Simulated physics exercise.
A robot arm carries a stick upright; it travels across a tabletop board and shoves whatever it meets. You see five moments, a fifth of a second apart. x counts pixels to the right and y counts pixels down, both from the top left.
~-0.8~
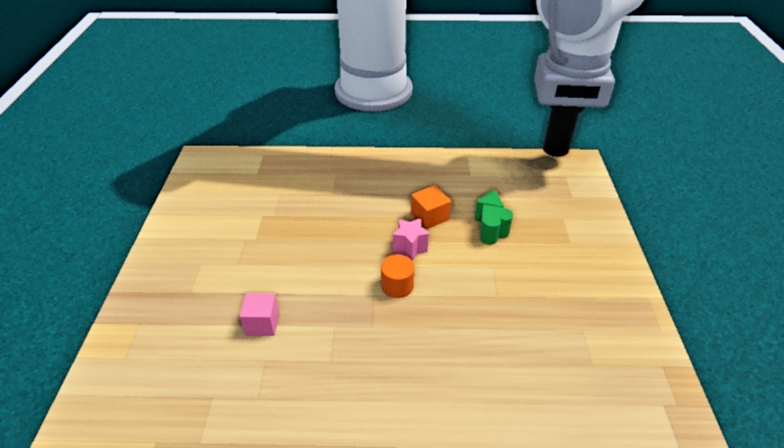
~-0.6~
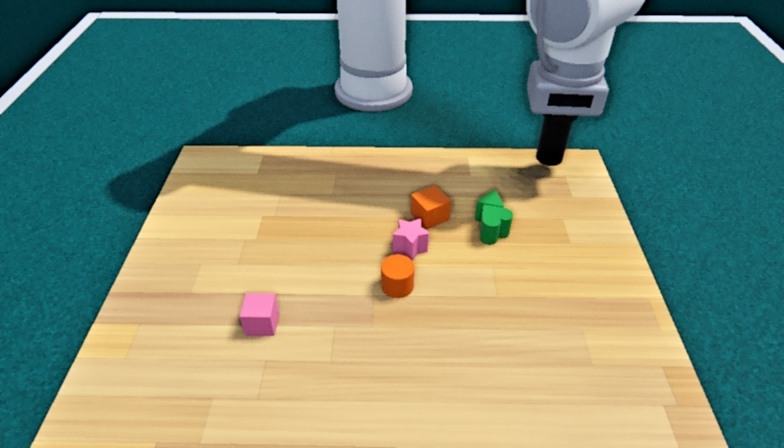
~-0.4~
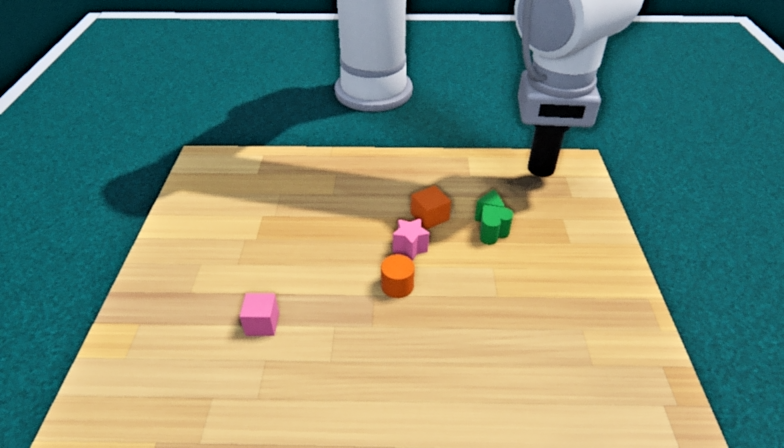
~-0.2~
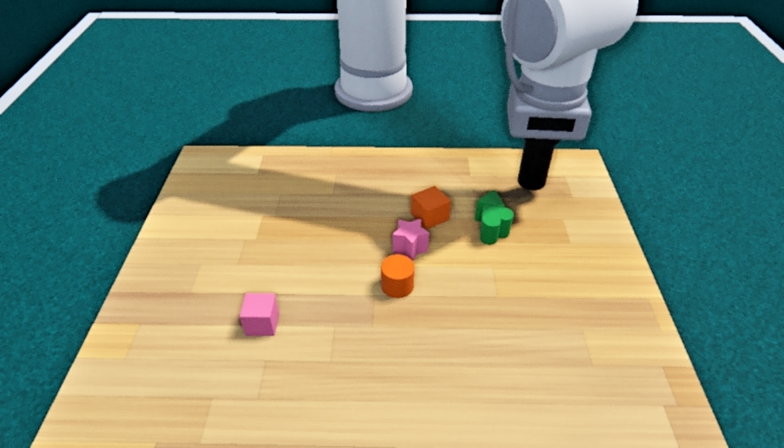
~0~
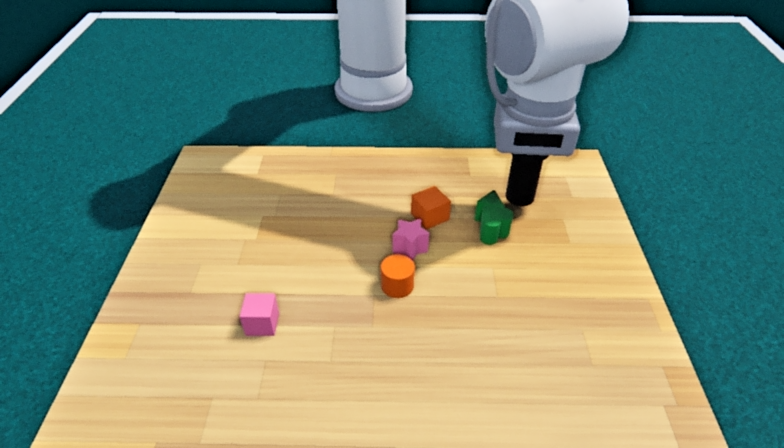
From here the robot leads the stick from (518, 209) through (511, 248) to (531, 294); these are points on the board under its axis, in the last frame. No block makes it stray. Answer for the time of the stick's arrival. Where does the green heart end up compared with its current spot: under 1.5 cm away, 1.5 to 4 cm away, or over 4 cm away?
Moves 1.5 to 4 cm.
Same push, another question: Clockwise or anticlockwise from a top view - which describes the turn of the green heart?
It turns round clockwise.
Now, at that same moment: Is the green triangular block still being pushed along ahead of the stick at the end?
No
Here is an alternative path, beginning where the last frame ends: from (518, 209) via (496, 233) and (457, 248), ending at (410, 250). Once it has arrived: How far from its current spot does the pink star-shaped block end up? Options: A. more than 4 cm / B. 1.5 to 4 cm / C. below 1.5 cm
The answer is B.
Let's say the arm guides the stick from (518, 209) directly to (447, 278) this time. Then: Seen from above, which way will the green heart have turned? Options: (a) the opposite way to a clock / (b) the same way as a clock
The one that fits is b, the same way as a clock.
On the path given first. One third of the way, stick (514, 223); green triangular block (491, 200), turned 20° clockwise; green heart (488, 222), turned 35° clockwise.
Two thirds of the way, stick (519, 252); green triangular block (491, 200), turned 20° clockwise; green heart (485, 227), turned 75° clockwise.
At the end, stick (534, 283); orange four-sided block not moved; green triangular block (491, 200), turned 20° clockwise; green heart (485, 227), turned 75° clockwise.
